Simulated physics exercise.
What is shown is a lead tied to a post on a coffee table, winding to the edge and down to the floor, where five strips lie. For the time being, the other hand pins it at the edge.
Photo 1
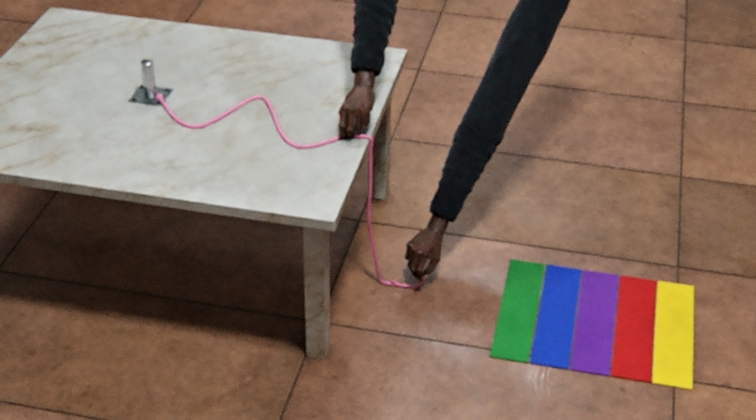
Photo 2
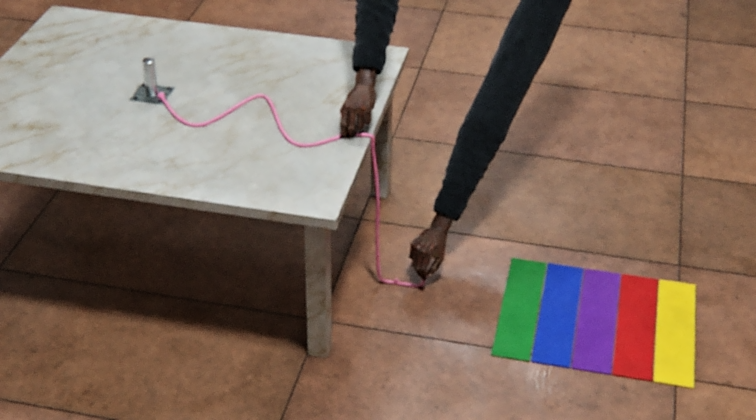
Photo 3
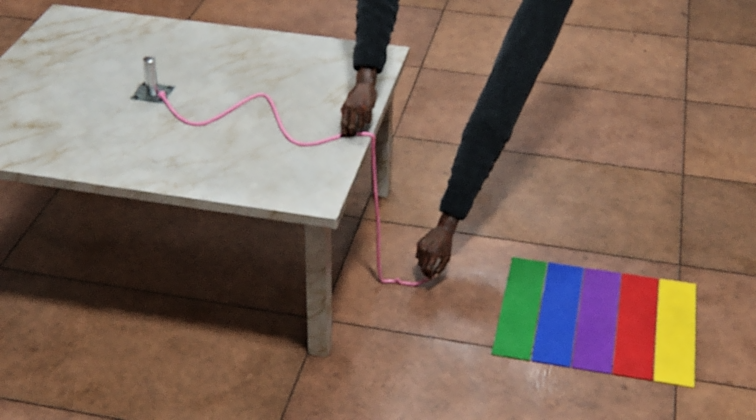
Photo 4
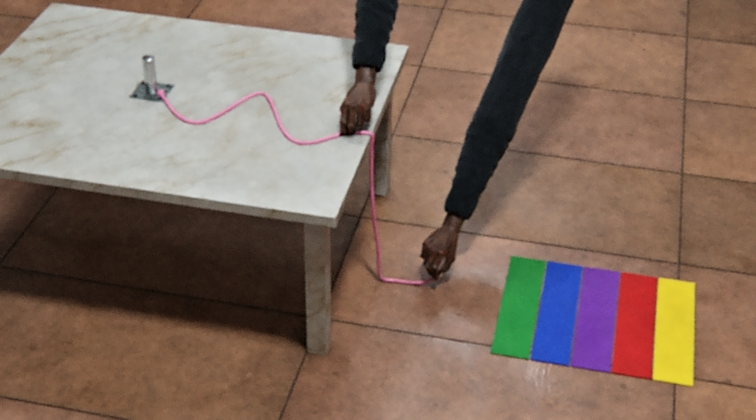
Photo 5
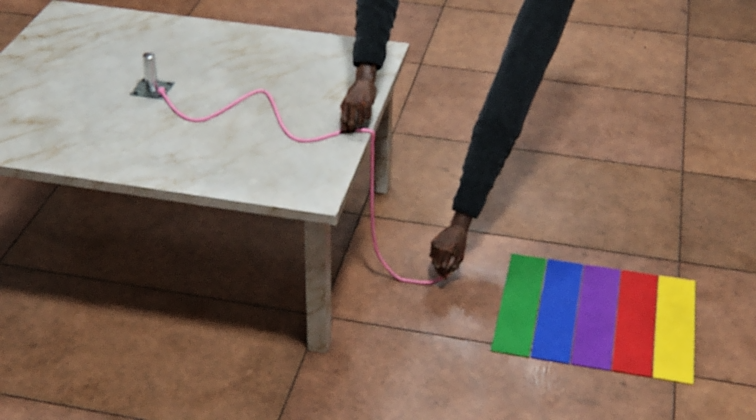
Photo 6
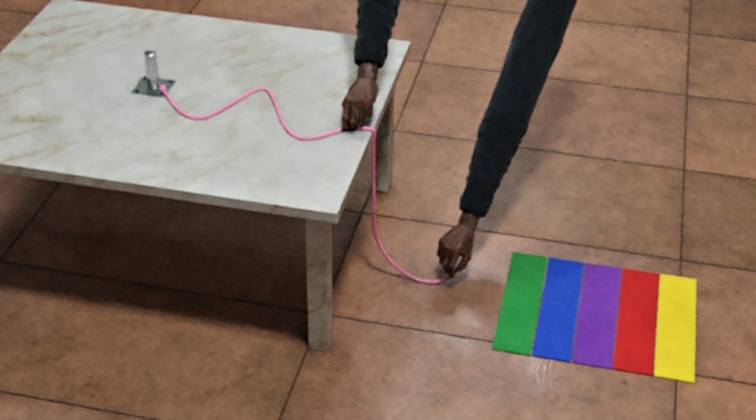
A dark-skinned hand in a black sleeve slowly draws the end of a pink cord a short way rightward, just above a brown tiled floor seen from above. The cord winds from a small metal post on a pale marbled coffee table at left to its edge, where another hand pins it, while green, blue, purple, red and yellow strips lie at right. The hanging part slackens into a rounder curve, and the view stays nearly still.
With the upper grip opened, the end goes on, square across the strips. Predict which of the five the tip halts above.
I expect it over the yellow strip.
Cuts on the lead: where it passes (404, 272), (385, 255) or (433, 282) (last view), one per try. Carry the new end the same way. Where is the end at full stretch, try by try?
Try 1: (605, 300); try 2: (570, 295); try 3: (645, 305).
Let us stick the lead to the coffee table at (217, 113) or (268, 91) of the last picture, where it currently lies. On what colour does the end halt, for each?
Red; purple.
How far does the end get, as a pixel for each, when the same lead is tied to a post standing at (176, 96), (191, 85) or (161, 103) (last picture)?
The three places are (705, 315), (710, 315) and (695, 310), in that order.
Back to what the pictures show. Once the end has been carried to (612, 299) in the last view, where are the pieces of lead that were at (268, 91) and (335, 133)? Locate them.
The two spots arrive at (316, 117) and (400, 189).
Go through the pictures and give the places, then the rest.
The first picture shows end (422, 277); green (512, 341); blue (552, 347); purple (592, 353); red (632, 360); yellow (673, 366).
The second picture shows end (426, 276); lead through (175, 115) (240, 105) (281, 127) (346, 134) (378, 193) (378, 267).
The third picture shows end (433, 276).
The fourth picture shows end (438, 276); lead through (174, 112) (239, 102) (280, 125) (346, 132) (372, 190) (379, 264).
The fifth picture shows end (446, 275).
The sixth picture shows end (454, 274); lead through (176, 108) (241, 98) (282, 121) (348, 128) (374, 186) (388, 258).
Early on, end near (612, 299); over purple.
Midway, end near (652, 305); over red.
At the end of the slack, end near (674, 308); over yellow. It gets as far as the yellow strip.
